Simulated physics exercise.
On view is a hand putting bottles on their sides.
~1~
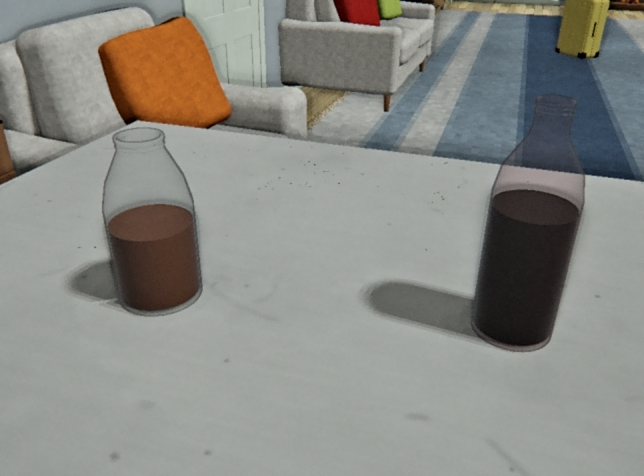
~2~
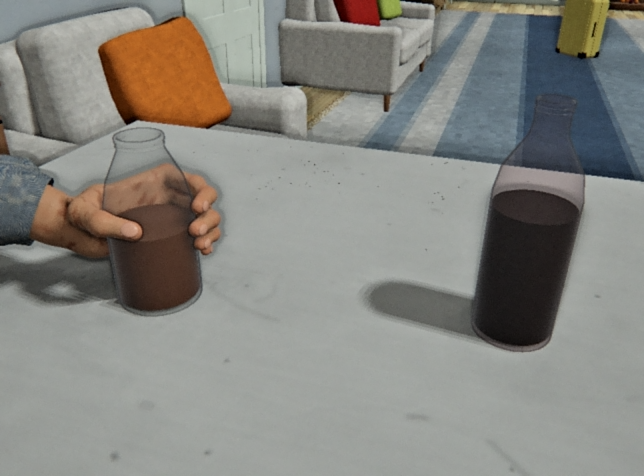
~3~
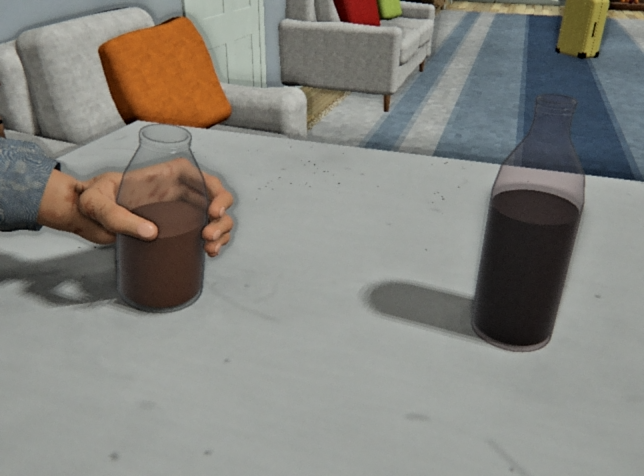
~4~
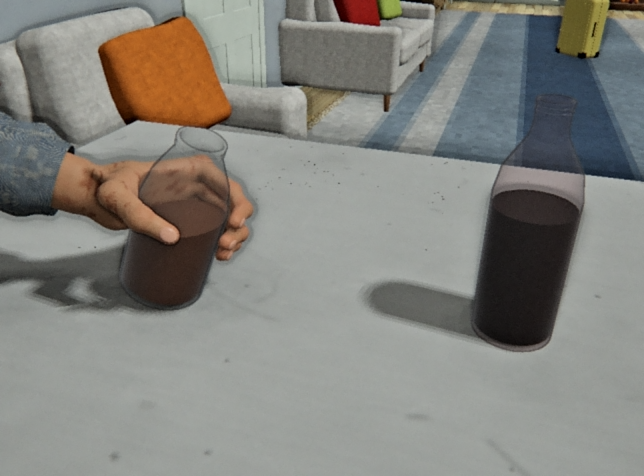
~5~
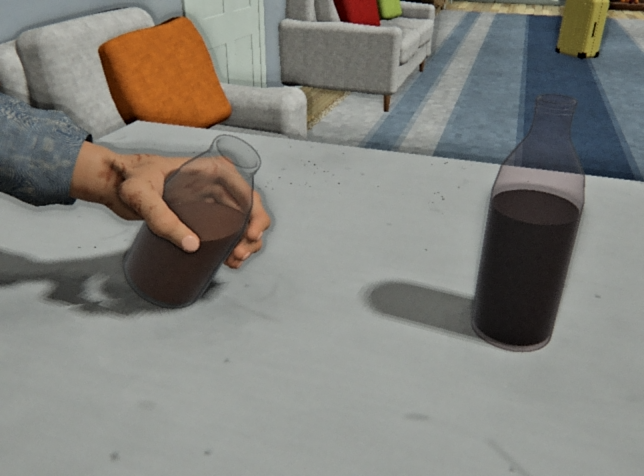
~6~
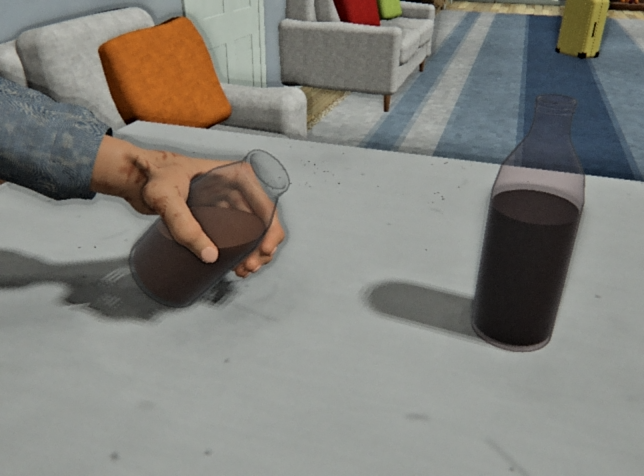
In the video, two open bottles of dark liquid stand upright on a pale table, and a hand reaches in from the left, grips the left bottle and tilts it steadily to the right while the other bottle stays still.
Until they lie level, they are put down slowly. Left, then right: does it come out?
Left: It leaks. Right: It leaks.
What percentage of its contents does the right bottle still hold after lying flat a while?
40 in a hundred, give or take.
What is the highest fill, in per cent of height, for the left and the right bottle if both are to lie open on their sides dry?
Around 18 percent, then around 24 percent.
Shortly, the left bottle is nearly down; left bottle, no leak.
Then, the left bottle lies flat; left bottle, it leaks.
At the finish, both lie flat; left bottle, it leaks; right bottle, it leaks.
